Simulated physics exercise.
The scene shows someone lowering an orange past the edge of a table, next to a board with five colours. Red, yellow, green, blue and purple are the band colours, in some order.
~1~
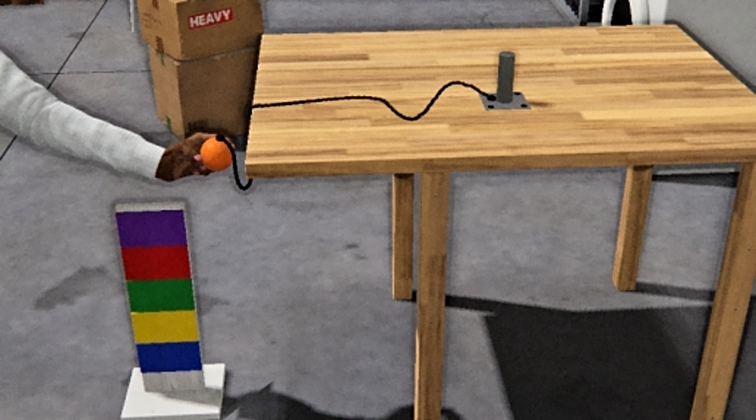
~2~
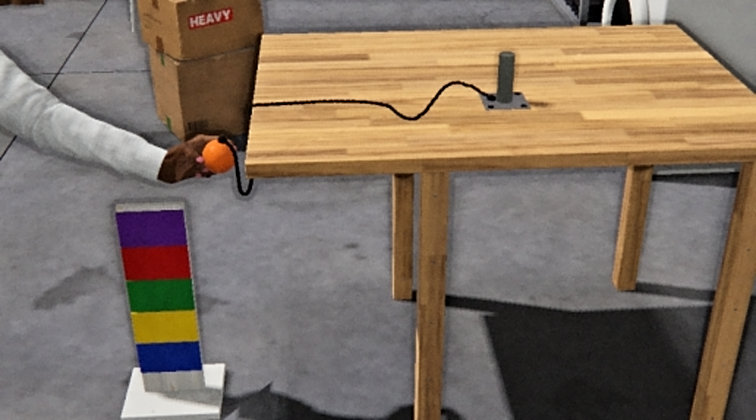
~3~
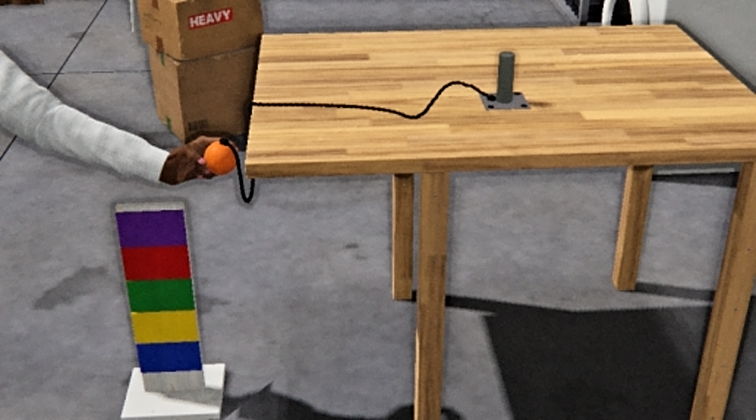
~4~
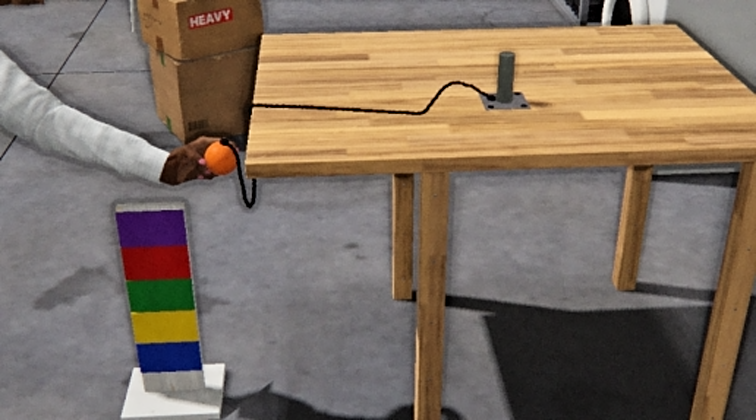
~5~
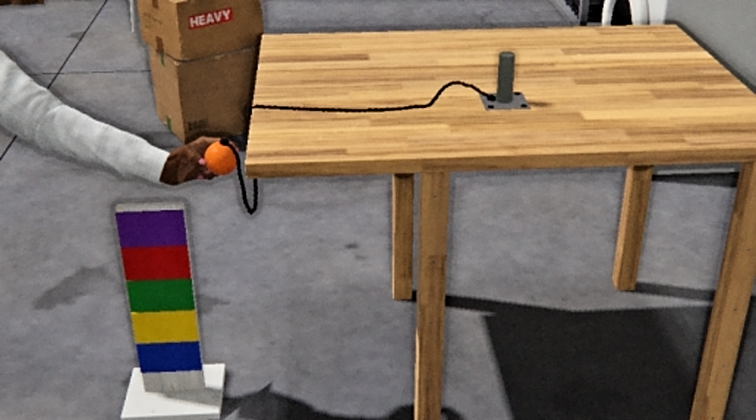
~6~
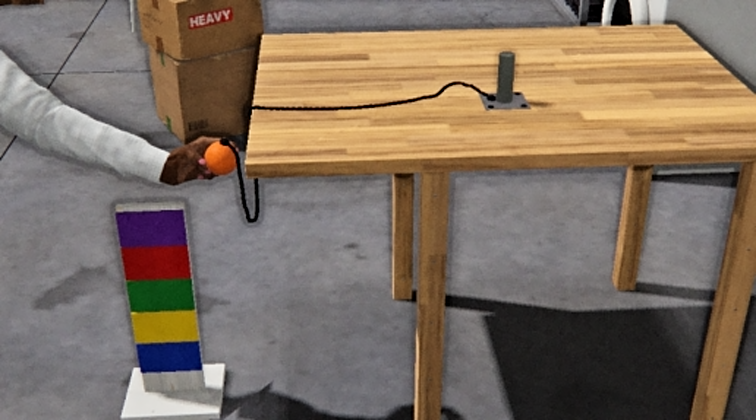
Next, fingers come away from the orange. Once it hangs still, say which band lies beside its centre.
It is the blue band.
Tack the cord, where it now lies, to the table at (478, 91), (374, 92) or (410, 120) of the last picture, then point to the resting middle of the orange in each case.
Estimated pixels in sequence: (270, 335), (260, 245) and (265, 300).
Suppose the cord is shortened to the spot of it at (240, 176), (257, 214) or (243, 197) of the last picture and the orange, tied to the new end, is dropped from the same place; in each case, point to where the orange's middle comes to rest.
The pixels are (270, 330) for the first, (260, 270) for the second and (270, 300) for the third.
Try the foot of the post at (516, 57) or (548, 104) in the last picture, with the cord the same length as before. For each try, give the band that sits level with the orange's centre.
First case: Yellow. Second case: Yellow.
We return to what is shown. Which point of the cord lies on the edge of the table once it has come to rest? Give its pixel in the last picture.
You'd find it at roughly (304, 109).
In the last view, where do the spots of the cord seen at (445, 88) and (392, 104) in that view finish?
They end up at (413, 103) and (338, 106).
Soon after, orange near (274, 333); level with yellow.
After that, orange near (272, 358); level with blue.
In the end, orange near (271, 360); level with blue. Its centre hangs level with the blue band.
